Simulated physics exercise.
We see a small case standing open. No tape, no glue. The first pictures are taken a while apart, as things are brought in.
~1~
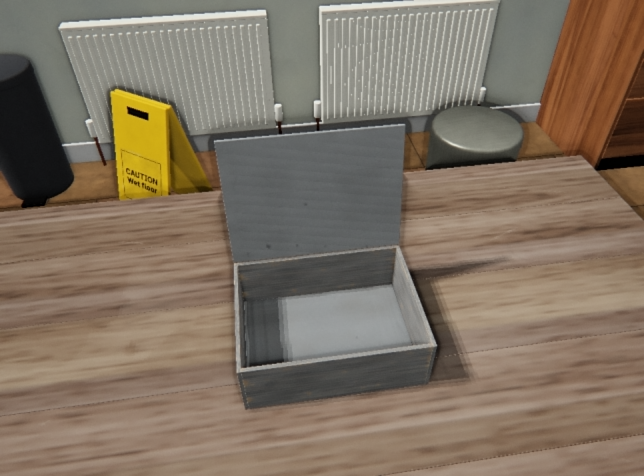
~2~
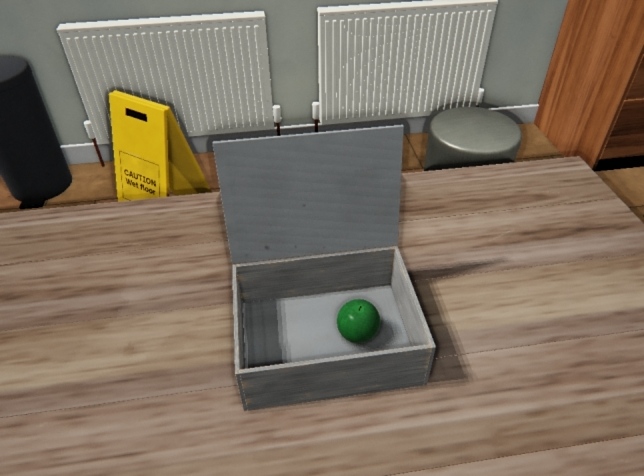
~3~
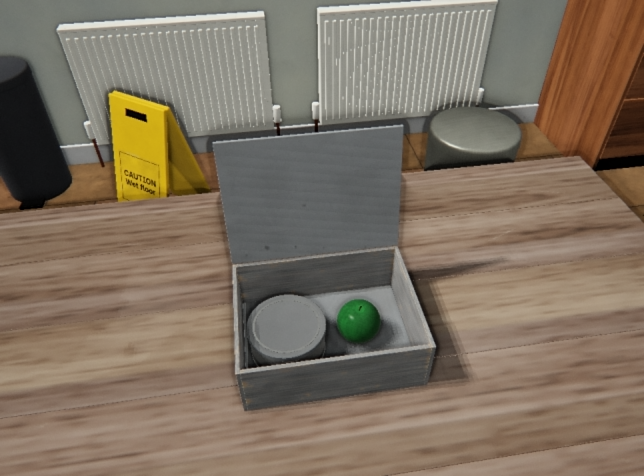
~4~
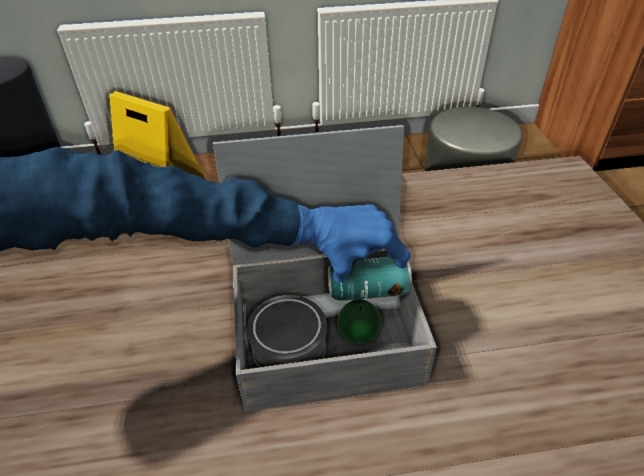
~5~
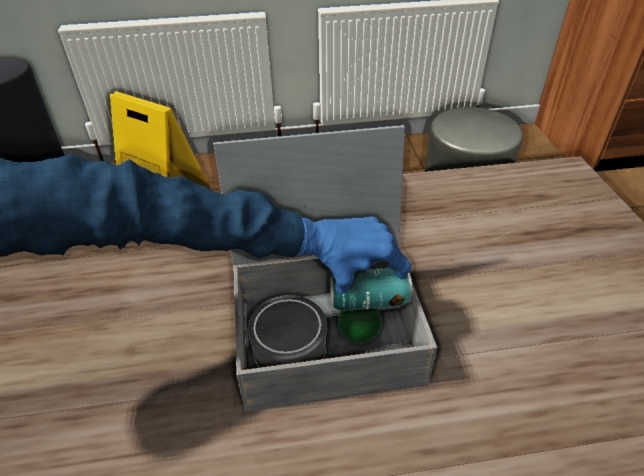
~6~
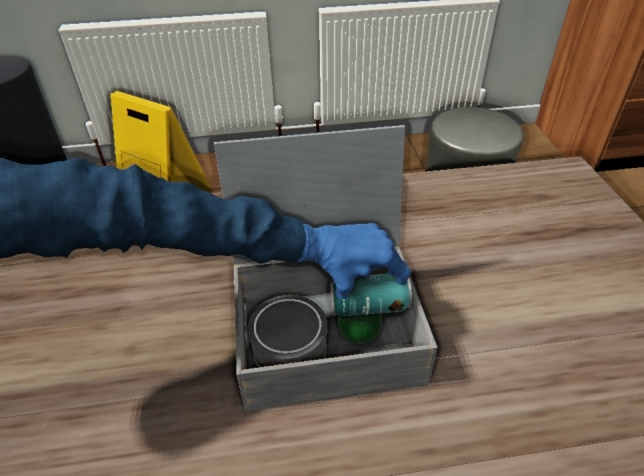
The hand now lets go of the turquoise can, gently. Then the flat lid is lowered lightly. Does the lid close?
Here the lid closes.
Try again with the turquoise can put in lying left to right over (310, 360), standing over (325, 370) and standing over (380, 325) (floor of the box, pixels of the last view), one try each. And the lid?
First try: It will not close; second try: It sits on the rim; third try: It closes.
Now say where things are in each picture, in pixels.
In the first frame, the last thing is not in view yet.
In the second frame, the last thing is not in view yet.
In the third frame, the last thing is not in view yet; grey tub (288, 336).
The fourth frame shows coming down; turquoise can (369, 278); grey tub (288, 337).
The fifth frame shows coming down; turquoise can (370, 289); grey tub (289, 337).
The sixth frame shows in place under the hand; turquoise can (370, 294); grey tub (289, 337).
Then, 1.00 s later than the last frame, lid starting down; turquoise can moved about its own width near (367, 343); green apple moved about its own width.
Then, 1.90 s later than the last frame, lid 39° above the rim; turquoise can moved about its own width near (366, 342); green apple moved about its own width.
When it is over, lid shut; moved from the start, turquoise can and green apple; grey tub as before. End places, in pixels of the last picture, turquoise can near (369, 344).
